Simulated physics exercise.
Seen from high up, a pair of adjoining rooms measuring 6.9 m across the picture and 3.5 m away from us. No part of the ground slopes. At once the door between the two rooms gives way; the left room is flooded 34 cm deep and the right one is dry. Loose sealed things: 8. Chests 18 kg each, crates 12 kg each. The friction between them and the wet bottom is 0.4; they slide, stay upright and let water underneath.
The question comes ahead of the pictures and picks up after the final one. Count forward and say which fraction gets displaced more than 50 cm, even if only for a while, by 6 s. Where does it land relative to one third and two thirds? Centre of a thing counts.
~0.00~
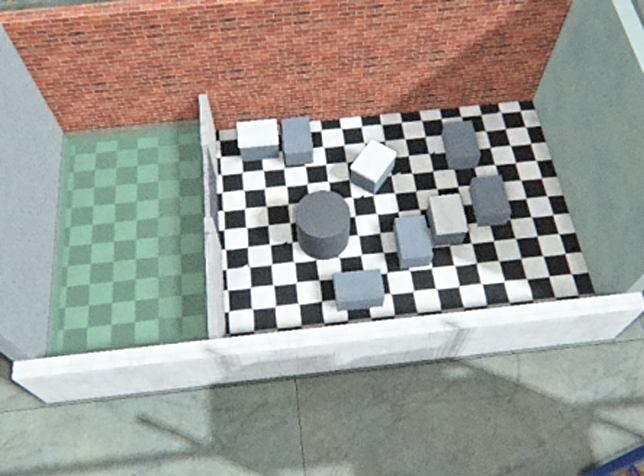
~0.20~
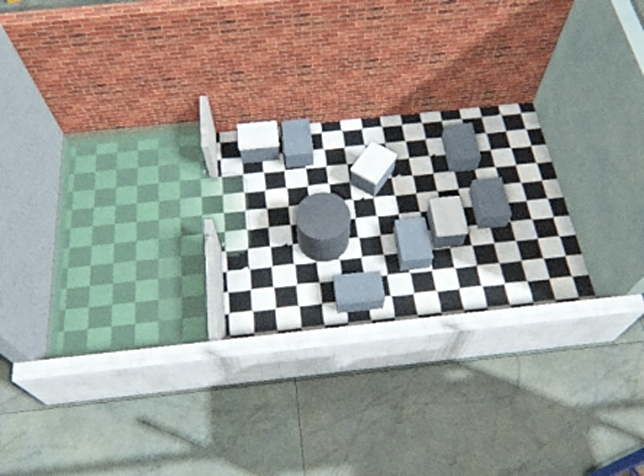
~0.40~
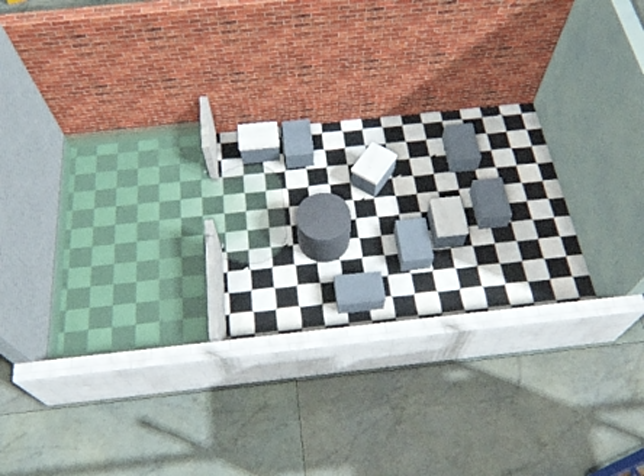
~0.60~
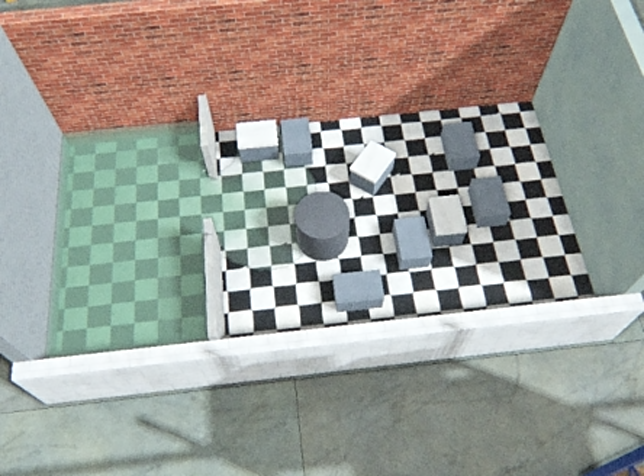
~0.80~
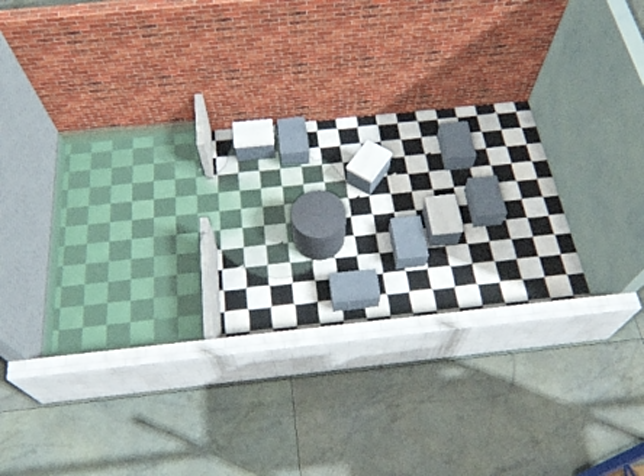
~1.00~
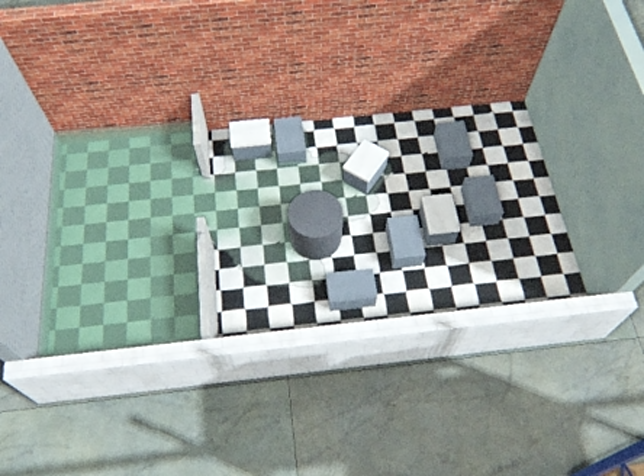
It lands in between.
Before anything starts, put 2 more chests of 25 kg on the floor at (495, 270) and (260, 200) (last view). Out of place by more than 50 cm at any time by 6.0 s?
One by one: A smaller shift, a bigger shift.
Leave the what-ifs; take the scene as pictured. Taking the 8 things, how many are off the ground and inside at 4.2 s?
At that time the total is 3.
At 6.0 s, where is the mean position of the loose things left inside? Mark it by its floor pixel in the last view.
The centre is close to (442, 236).
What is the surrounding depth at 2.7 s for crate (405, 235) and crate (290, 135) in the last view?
Some 4 cm at the first, some 8 cm at the second.
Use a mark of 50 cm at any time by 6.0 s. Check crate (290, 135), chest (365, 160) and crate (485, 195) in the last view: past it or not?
In that order: More, over, past it.
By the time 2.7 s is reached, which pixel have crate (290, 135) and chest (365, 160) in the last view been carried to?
First one near (343, 114), second near (451, 148).
After 1.4 s 0 of 8 are over 50 cm from their spots; 0 afloat.
After 2.7 s 2 of 8 are over 50 cm from their spots; 1 afloat.
After 4.2 s 4 of 8 are over 50 cm from their spots; 3 afloat.
After 6.0 s 4 of 8 are over 50 cm from their spots, and 4 have been at some point; 3 afloat.
